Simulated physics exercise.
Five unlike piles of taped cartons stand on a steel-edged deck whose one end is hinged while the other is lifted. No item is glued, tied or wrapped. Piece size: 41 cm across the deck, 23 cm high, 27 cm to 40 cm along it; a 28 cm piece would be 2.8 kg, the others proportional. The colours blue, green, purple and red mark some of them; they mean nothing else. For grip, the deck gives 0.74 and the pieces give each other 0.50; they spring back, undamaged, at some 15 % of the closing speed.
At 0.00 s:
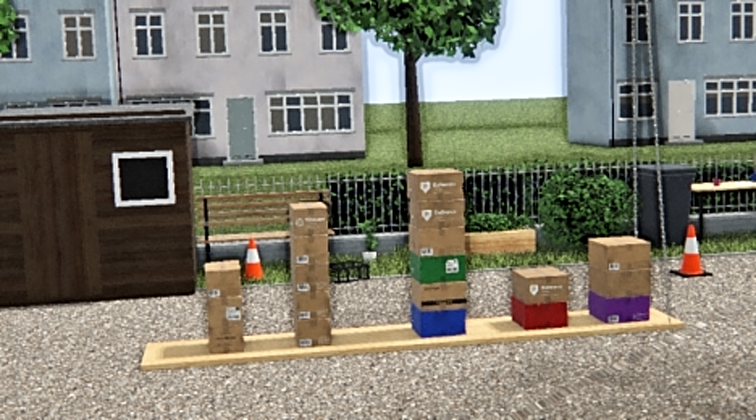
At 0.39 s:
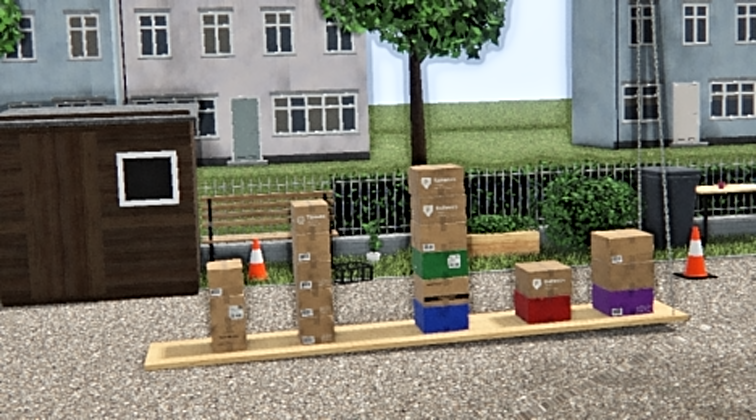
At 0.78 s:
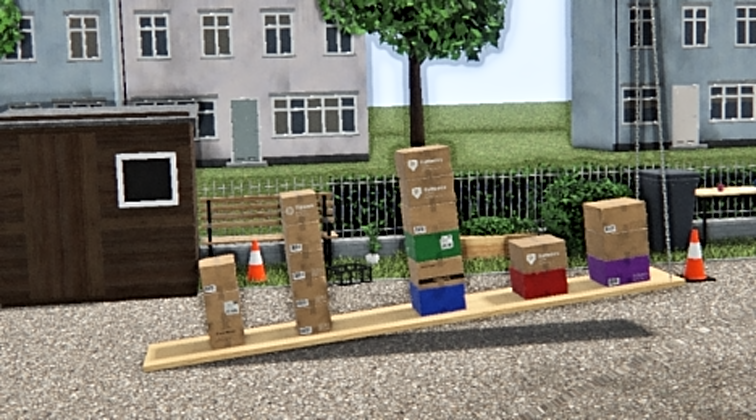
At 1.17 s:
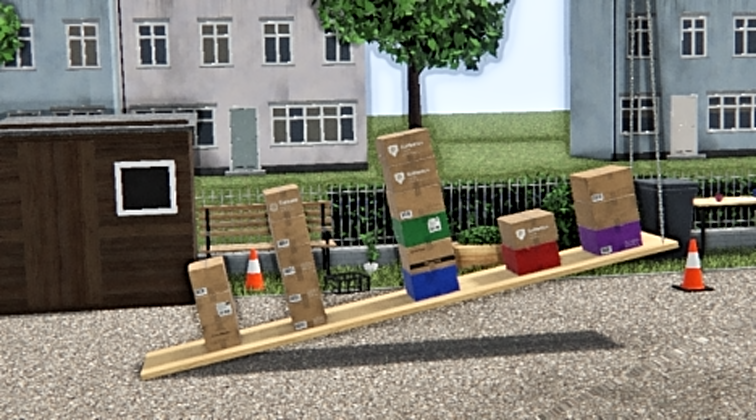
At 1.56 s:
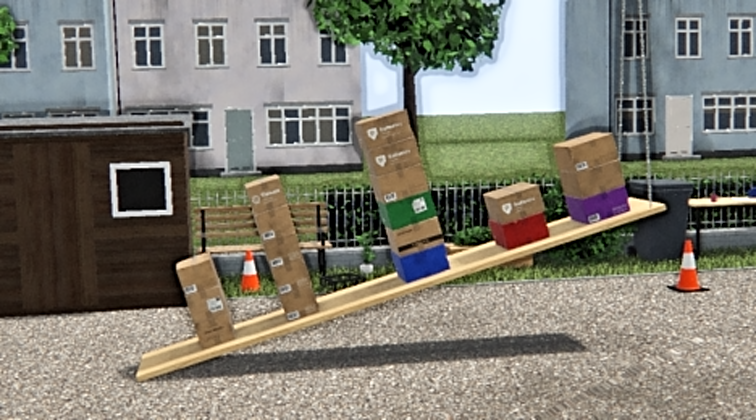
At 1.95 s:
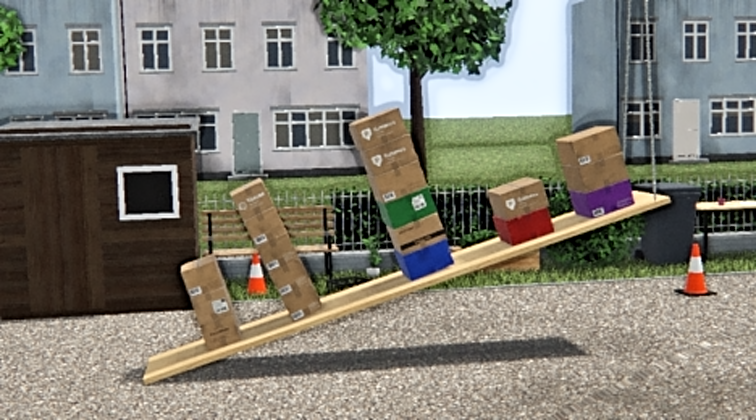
A long wooden platform holding five stacks of cardboard boxes, some blue, green, red and purple, starts out nearly flat on gravel. Its right end rises steadily while the left end stays low, and the stacks tilt leftward with it, the second from left finally leaning most.
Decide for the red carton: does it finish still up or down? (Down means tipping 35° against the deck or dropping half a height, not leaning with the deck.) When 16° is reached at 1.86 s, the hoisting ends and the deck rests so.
It finishes still up.
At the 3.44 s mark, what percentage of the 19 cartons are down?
75 per cent.
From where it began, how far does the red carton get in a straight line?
Roughly 90 centimetres.
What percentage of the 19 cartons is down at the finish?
Near 75 per cent.
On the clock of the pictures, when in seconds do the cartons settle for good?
Around 4.5 seconds.
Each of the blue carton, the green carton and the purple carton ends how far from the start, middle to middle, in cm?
Shift in cm - blue: 90; green: 110; purple: 110.
Around 2.38 s, slope 16°; 4 of the 19 cartons down; red carton unmoved; green carton tipped 14°.
Around 2.76 s, slope 16°; 14 of the 19 cartons down; red carton unmoved; green carton tipped 47°.
Around 3.44 s, slope 16°; 14 of the 19 cartons down; red carton unmoved; blue carton upside down.
Finally (4.7 s), slope 16°; 14 of the 19 cartons down; red carton unmoved; blue carton upside down; green carton on its side. Seen by the last camera, middles, red carton near (523, 224), blue carton near (367, 264).
